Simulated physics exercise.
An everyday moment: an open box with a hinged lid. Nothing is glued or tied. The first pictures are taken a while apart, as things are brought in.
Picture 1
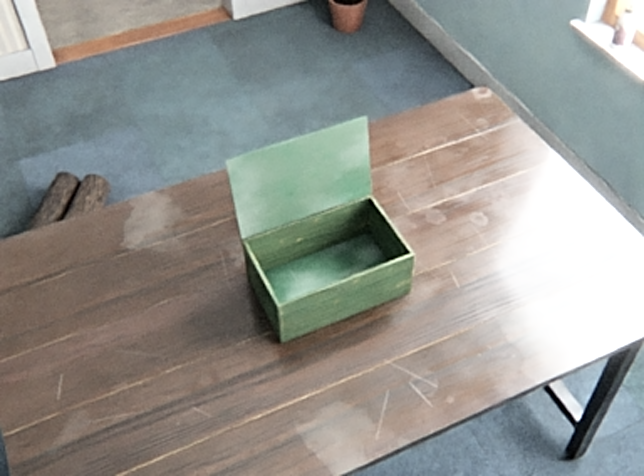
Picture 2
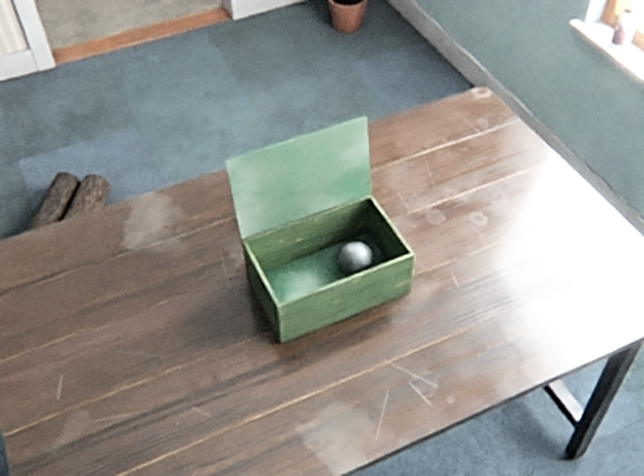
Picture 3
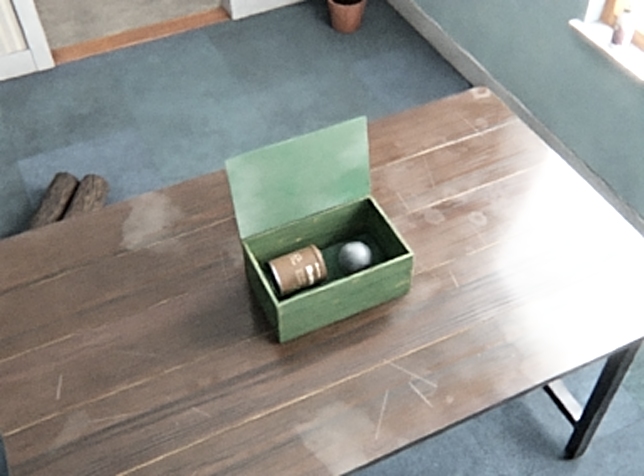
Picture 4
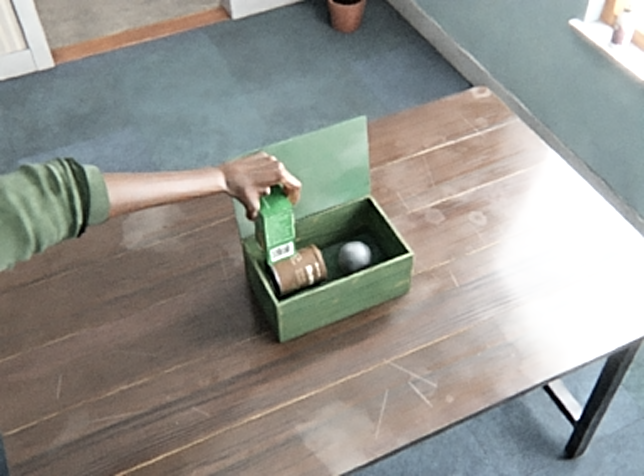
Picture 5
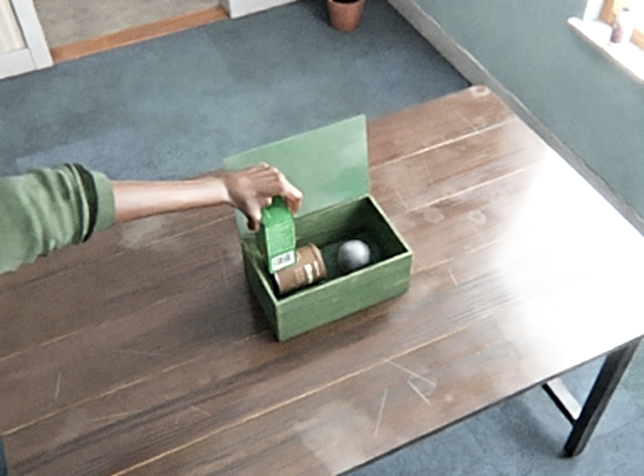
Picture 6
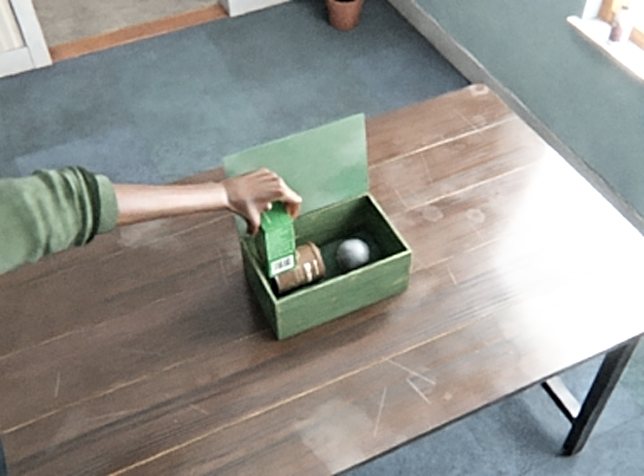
On a wooden table, an open green box held nothing at first, then a grey ball, then a brown tin beside it, before a hand from the left lowered a green carton in slightly.
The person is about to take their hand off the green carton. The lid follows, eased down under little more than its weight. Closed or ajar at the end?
Here the lid is held up.
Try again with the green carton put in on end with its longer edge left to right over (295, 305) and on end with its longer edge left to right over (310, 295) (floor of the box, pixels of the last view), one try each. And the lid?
First try: It stays ajar; second try: It stays ajar.
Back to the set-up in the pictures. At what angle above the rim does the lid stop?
About 25°.
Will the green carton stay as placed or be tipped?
It tips.
Then, 0.90 s on from there, lid starting down; green carton turned 40° from how it was put near (289, 276); brown tin shifted a little.
Then, 1.60 s on from there, lid 59° above the rim; green carton turned 41° from how it was put near (289, 276); brown tin shifted a little.
Then, 1.90 s on from there, lid 24° above the rim; green carton turned 42° from how it was put near (289, 276); brown tin shifted a little.
In the end, lid 24° above the rim; toppled in the box, green carton; the other 2 unmoved. At the end, from the last picture's camera, green carton near (289, 276).
